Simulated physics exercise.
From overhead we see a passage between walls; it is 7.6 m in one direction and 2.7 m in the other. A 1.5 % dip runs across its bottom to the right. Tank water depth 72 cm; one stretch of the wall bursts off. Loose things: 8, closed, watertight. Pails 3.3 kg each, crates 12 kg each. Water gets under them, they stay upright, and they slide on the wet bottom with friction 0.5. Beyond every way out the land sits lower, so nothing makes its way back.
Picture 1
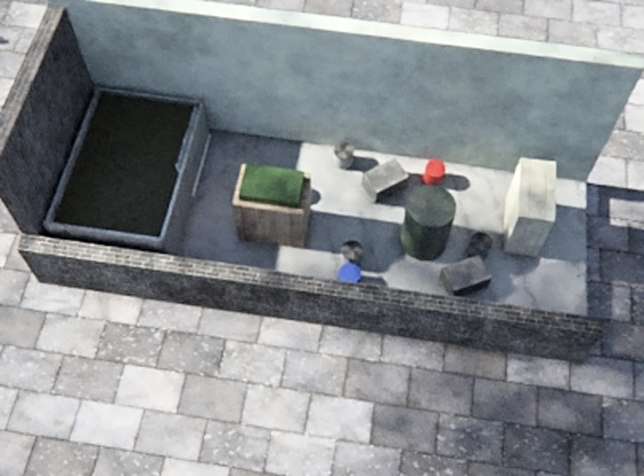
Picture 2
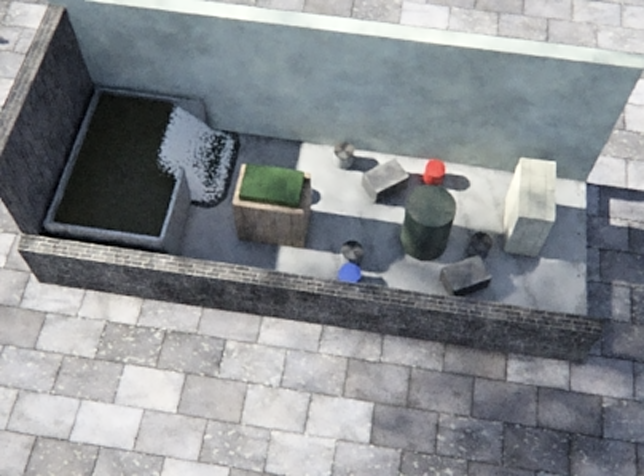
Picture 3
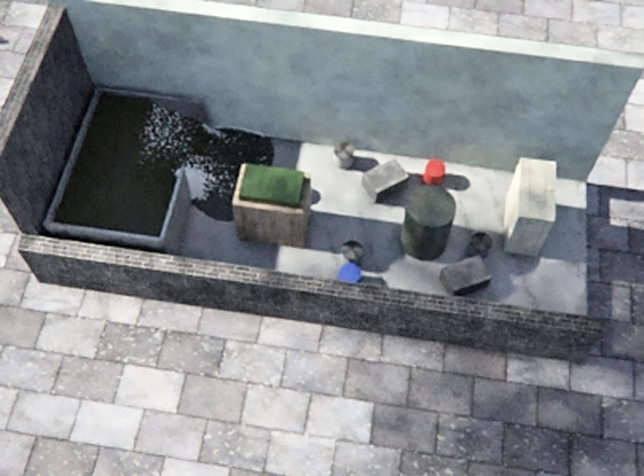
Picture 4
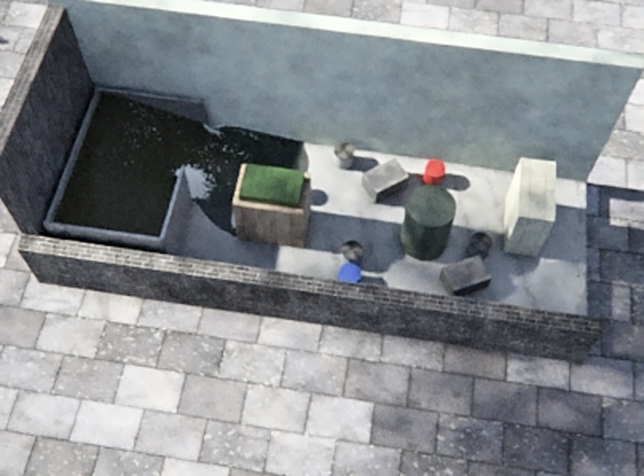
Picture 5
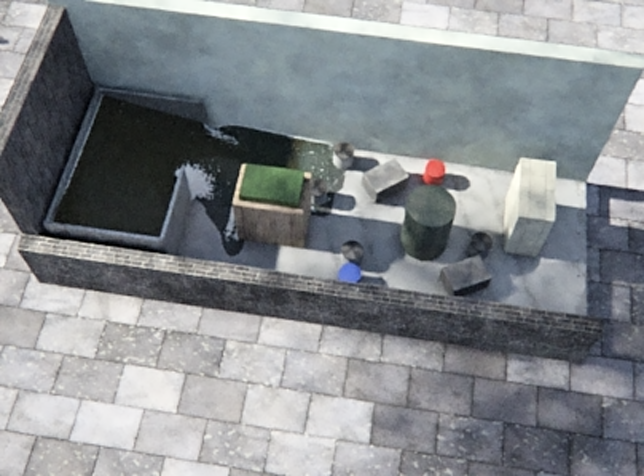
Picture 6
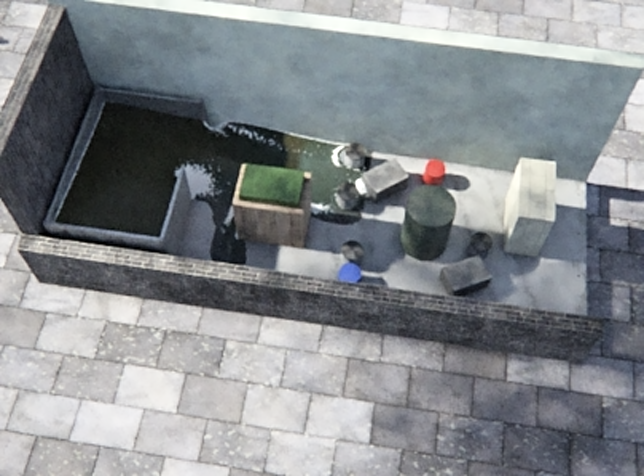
Dark water bursts from the tank at left and spreads right around the grass-topped block.
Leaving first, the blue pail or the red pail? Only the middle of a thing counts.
The red one leaves first.
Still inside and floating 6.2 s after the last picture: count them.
Of them, 6.
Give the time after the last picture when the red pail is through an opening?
Roughly 3.0 s, I'd say.
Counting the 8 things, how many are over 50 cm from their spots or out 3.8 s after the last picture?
I count 7 of them.
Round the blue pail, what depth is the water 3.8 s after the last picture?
Near 7 cm deep.
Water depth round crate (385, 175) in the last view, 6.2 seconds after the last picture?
Around 11 centimetres.
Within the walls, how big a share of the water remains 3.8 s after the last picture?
Around 80 % of the water.
Then, 1.2 s after the last picture the blue pail is near (350, 273), 0.0 m from its start, aground; the red pail is near (504, 173), 1.0 m from its start, afloat; 0 of 8 are out; 3 afloat.
Then, 3.8 s after the last picture the blue pail is near (294, 246), 0.9 m from its start, afloat; the red pail has gone out (2.9 s after the last picture); 2 of 8 are out; 6 afloat.
Then, 6.2 s after the last picture the blue pail is near (205, 207), 2.4 m from its start, afloat; the red pail has gone out (2.9 s after the last picture); 2 of 8 are out; 6 afloat.
Then, 9.2 s after the last picture the blue pail is near (424, 188), 1.8 m from its start, afloat; the red pail has gone out (2.9 s after the last picture); 2 of 8 are out; 6 afloat.
